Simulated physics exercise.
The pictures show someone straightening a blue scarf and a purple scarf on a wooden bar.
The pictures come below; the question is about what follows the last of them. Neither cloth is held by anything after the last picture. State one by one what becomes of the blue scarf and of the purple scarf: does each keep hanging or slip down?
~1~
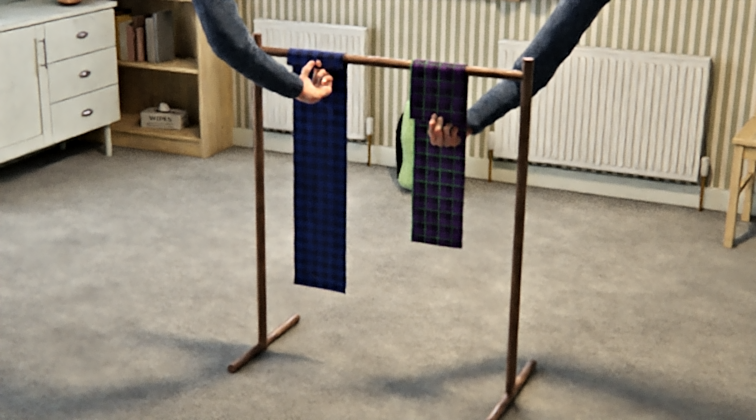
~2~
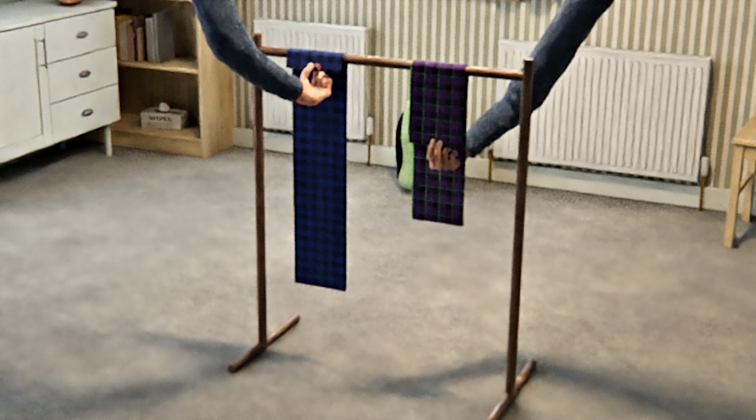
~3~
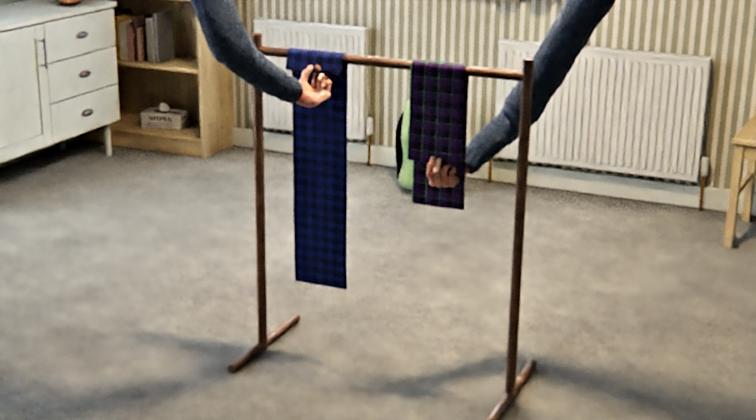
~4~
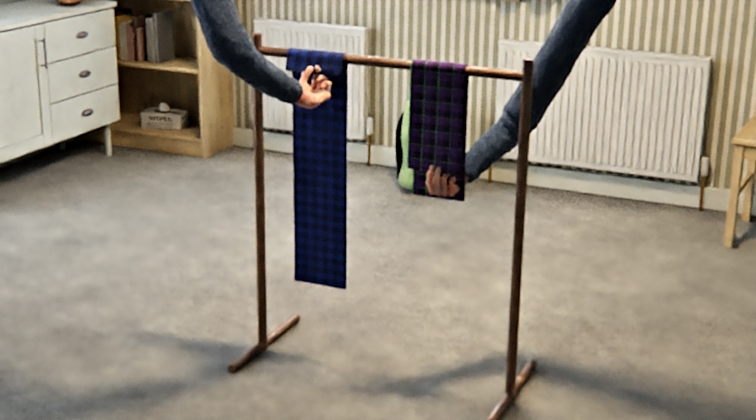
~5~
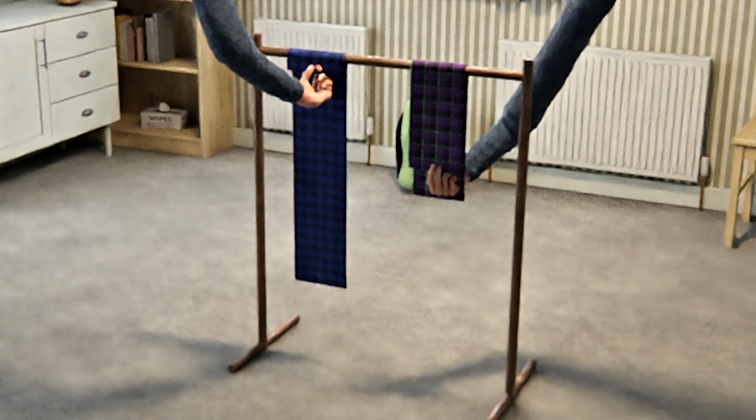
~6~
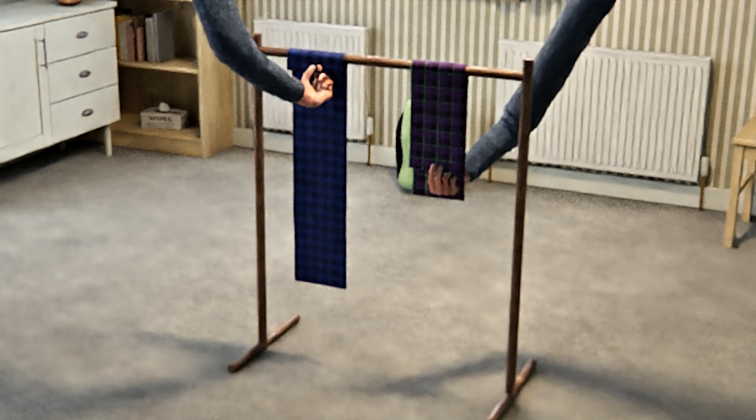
My prediction: The blue scarf does not stay up. The purple scarf never falls.
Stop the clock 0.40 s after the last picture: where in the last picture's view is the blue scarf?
At that time you'd find it at (321, 273).
Then, 0.40 s later than the last view, blue scarf clear of the rail and dropping near (321, 273); purple scarf at rest on the rail.
Then, 0.70 s later than the last view, blue scarf in a heap on the floor near (320, 355); purple scarf at rest on the rail.
Finally, blue scarf in a heap on the floor near (320, 357); purple scarf at rest on the rail. The blue scarf is pulled off by its long side and the purple scarf stays on.
